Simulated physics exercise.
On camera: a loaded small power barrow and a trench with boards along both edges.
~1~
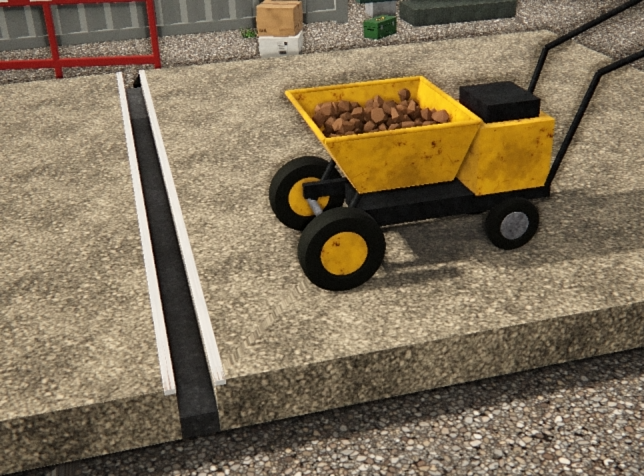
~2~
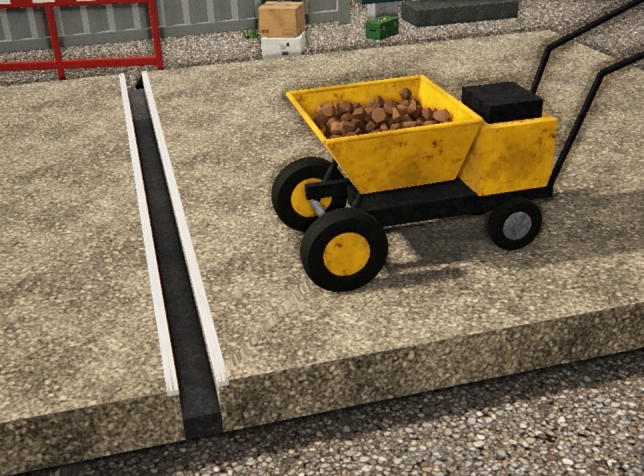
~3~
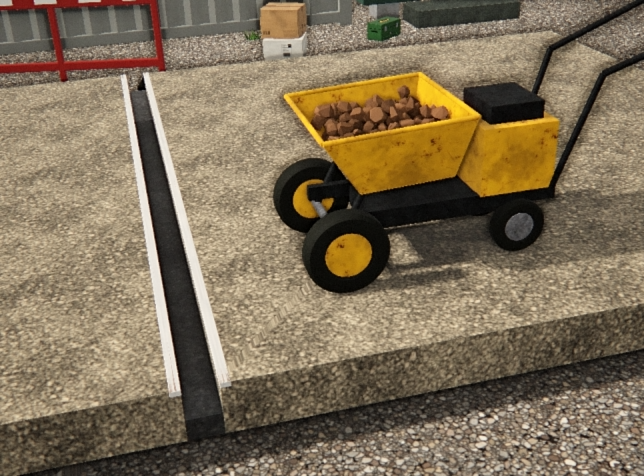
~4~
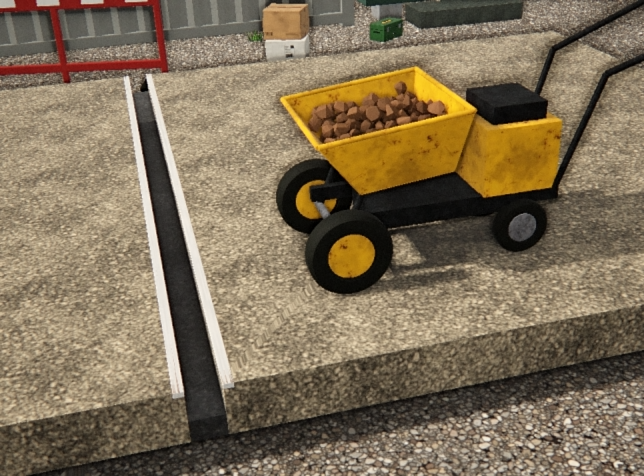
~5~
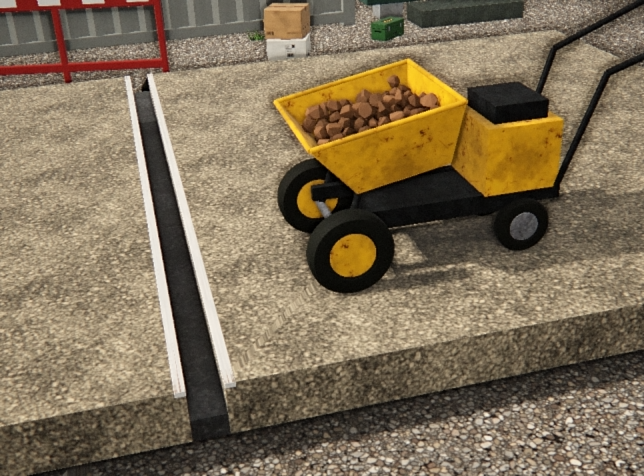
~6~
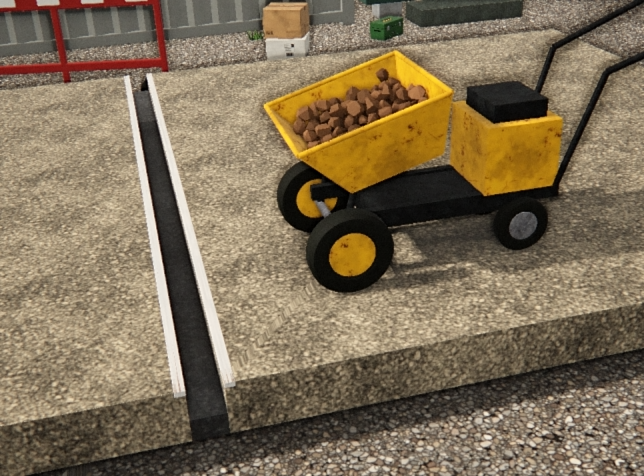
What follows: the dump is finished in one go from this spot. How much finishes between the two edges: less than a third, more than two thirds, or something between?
The trench takes from one third to two thirds.
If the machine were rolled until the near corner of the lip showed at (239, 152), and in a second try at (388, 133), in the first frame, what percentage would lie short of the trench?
First some 0, then 70 per cent.
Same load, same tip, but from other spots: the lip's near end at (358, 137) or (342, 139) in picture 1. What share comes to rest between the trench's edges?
Roughly 40 per cent, and 50 per cent.
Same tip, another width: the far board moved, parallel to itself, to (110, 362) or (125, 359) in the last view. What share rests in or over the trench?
Near 90 % and 90 %.
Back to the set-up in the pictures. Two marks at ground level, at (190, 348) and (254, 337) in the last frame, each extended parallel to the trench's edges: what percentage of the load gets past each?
First some 50, then 100 per cent.
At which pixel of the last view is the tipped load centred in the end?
At about (177, 275).
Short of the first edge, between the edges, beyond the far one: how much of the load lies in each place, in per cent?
Short near 20; between near 50; beyond near 30.
Soon, skip tipped steeply; all in the skip.
A while on, skip tipped right over; most in the skip; a stray few short of the trench; a small part in or heaped over the trench; a small part falling.
Towards the end, skip tipped right over; a small part in the skip; a small part short of the trench; about half in or heaped over the trench; about a quarter beyond it.
Finally, skip tipped right over; about a quarter short of the trench; about half in or heaped over the trench; about a third beyond it.
